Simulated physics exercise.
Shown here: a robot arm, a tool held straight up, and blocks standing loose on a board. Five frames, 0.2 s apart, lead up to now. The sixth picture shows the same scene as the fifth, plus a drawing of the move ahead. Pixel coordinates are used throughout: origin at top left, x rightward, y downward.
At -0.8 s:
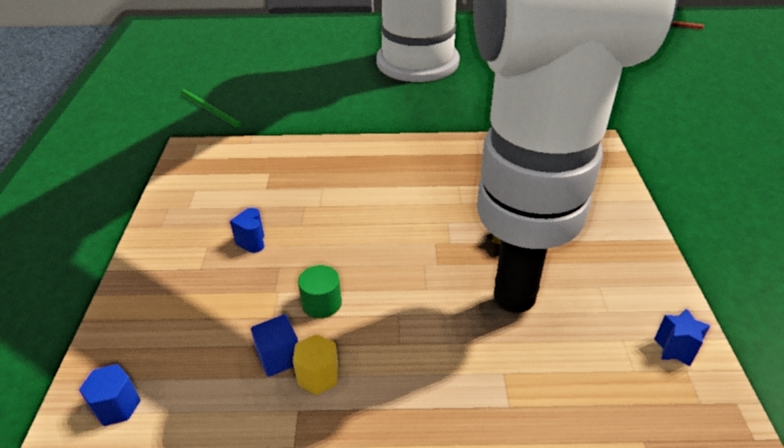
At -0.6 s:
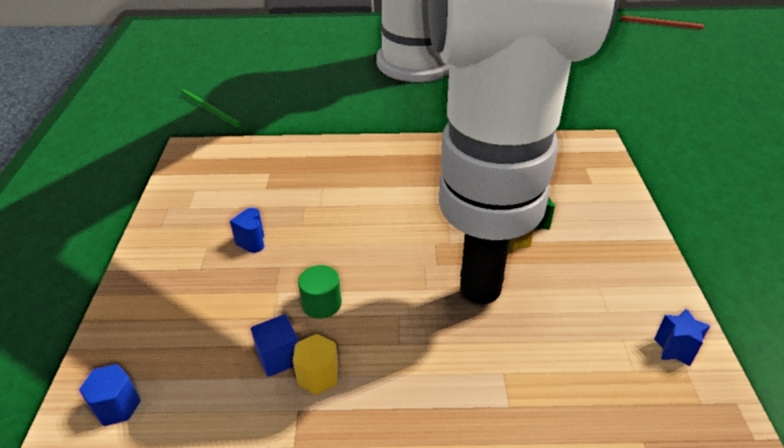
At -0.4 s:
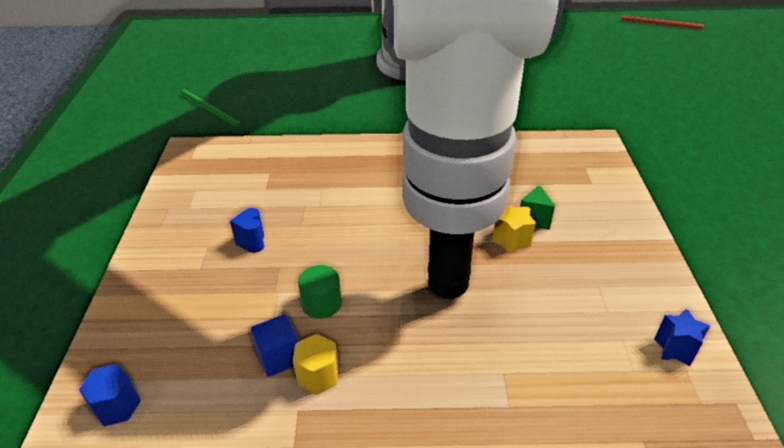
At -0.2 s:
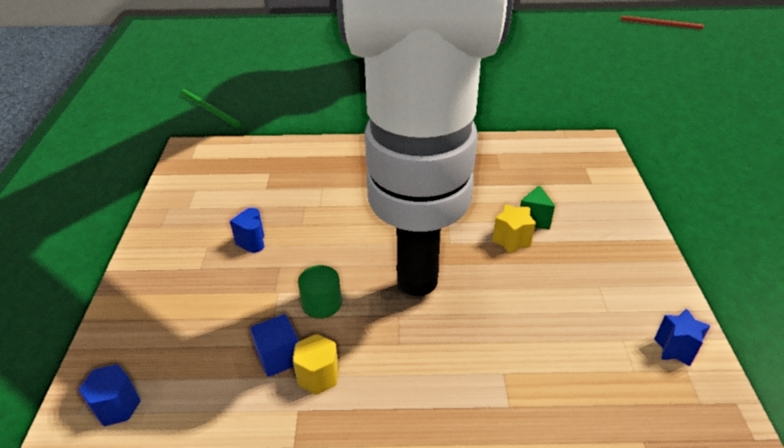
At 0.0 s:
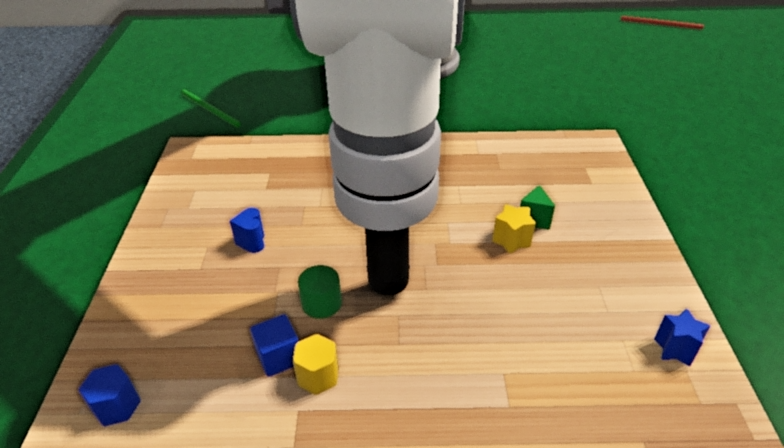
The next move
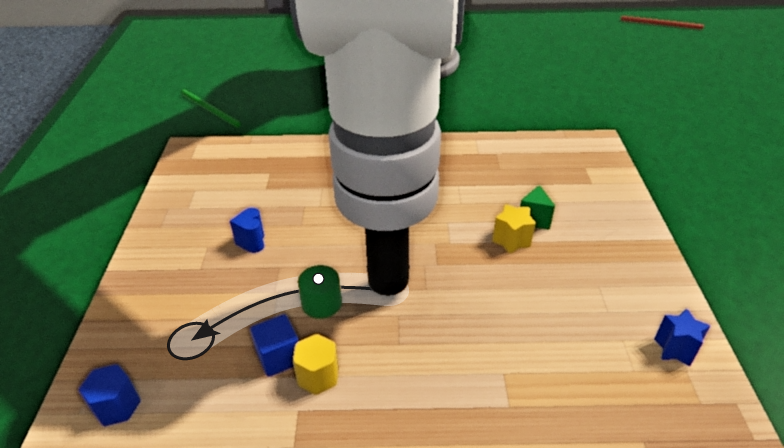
A robot arm moves its black upright tool left across the board past still blocks.
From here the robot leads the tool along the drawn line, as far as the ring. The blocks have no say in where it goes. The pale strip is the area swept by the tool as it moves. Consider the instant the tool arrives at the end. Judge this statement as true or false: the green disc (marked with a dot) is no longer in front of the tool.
That claim is true.
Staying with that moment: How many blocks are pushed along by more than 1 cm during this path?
Blocks displaced: 1.
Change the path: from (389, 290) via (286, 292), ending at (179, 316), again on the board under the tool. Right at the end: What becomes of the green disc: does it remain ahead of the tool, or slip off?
It escapes to one side.
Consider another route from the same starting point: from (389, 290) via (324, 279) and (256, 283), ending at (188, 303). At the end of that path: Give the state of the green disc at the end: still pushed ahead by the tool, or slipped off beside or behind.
My prediction: No longer in front.
The drawn path runs from (389, 290) over (322, 288) and (255, 304) to (191, 341); the dot is on the green disc.
The first path, step by step. One third of the way, tool at (320, 279); green disc at (287, 288).
Two thirds of the way, tool at (250, 297); green disc at (243, 314).
At the end, tool at (188, 332); blue hexagon not moved; blue square piece at (274, 336); green disc at (228, 328).
